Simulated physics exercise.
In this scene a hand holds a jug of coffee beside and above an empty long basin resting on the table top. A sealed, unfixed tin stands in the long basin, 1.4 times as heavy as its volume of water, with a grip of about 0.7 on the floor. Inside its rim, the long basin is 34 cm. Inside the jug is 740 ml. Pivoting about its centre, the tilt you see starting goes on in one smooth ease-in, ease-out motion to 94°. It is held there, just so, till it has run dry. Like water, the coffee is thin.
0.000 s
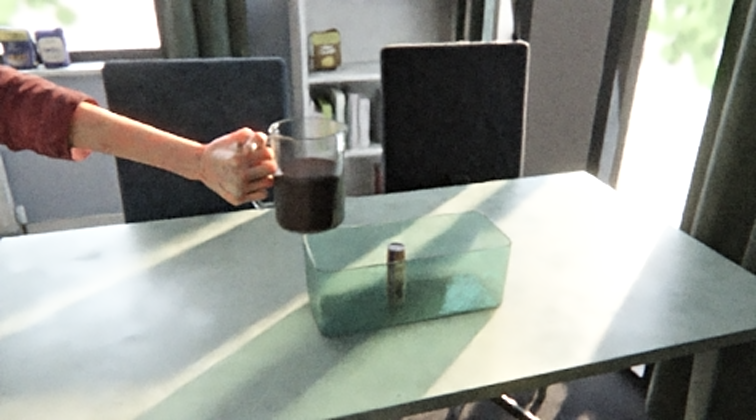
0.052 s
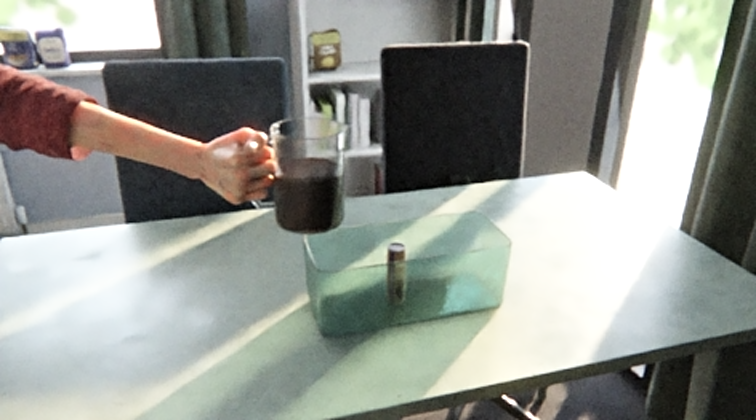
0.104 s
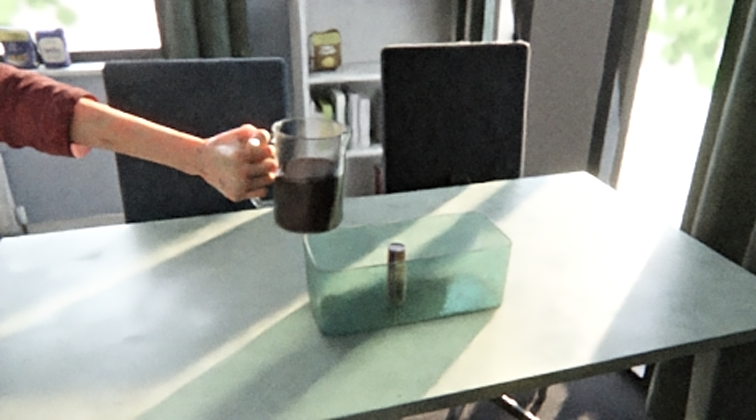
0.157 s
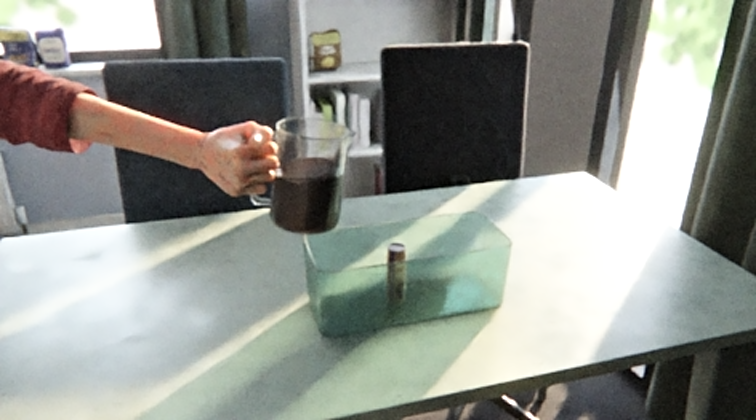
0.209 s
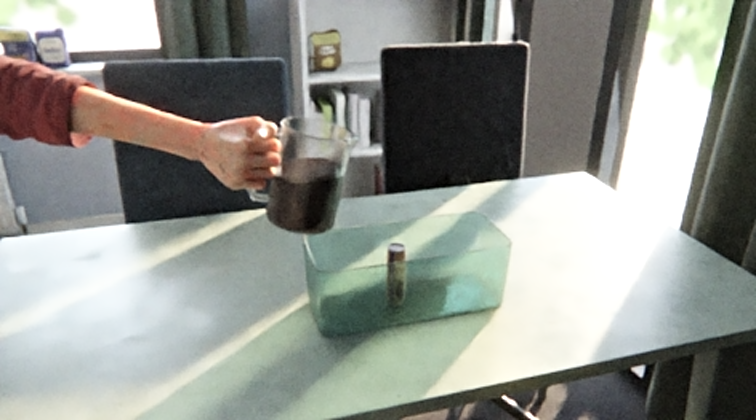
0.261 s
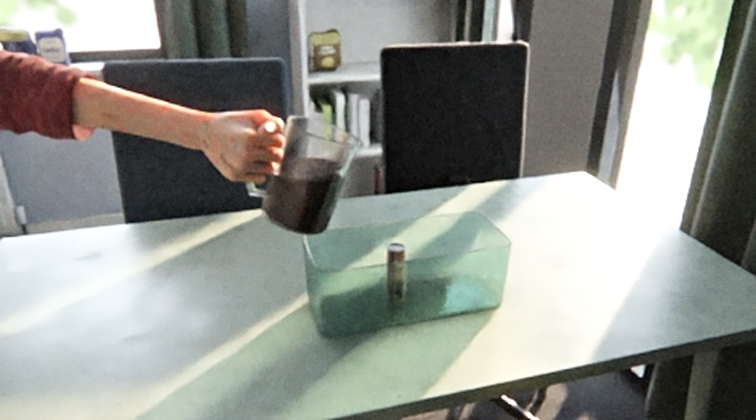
A hand and forearm in a dark red sleeve reach in from the left over a pale, sunlit table, seen from slightly above in a room with dark chairs, a shelf and bright windows. The hand grips a clear jug of dark coffee beside and above a translucent green basin with a small tin standing in it. The jug gradually tilts clockwise to the right, while the camera stays still.
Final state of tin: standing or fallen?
It rides it out.
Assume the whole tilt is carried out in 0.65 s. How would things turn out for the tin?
Then it holds its balance.
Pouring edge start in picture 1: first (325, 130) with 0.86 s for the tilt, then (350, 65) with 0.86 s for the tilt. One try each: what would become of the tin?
First it tips over; then it stays on its base.
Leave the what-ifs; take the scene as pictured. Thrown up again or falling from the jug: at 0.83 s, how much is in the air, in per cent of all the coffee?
Estimate: About 22 in a hundred.
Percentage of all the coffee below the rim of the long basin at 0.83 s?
The fraction sits near 22 in a hundred.
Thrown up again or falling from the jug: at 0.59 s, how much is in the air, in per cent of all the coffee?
Estimate: Some 3 % of the total.
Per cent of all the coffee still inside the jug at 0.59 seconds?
Portion remaining: Approx. 96 per cent.
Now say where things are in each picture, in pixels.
In the first picture, tilt 0°; pouring edge (350, 126); surface from (274, 170) to (340, 164); the long basin's rim runs from (309, 253) to (496, 227); the tin's top is at (396, 249).
In the second picture, tilt 1°; pouring edge (351, 127); surface from (274, 171) to (340, 164).
In the third picture, tilt 3°; pouring edge (353, 128); surface from (274, 171) to (340, 164).
In the fourth picture, tilt 8°; pouring edge (356, 132); surface from (275, 172) to (341, 164).
In the fifth picture, tilt 13°; pouring edge (359, 136); surface from (275, 172) to (342, 165).
In the sixth picture, tilt 20°; pouring edge (363, 142); surface from (272, 176) to (343, 165).
Then, 0.59 s in, the tilt is 73° and 97 per cent is still to pour; the tin stands where it began.
Then, 0.83 s in, the tilt is 94° and 56 per cent is still to pour; the tin stands where it began.
Then, 1.09 s in, the tilt is 94° and 23 per cent is still to pour; the tin stands where it began.
Then, 1.36 s in, the tilt is 94° and 9 per cent is still to pour; the tin stands where it began.
Finally, the tin stands where it began.
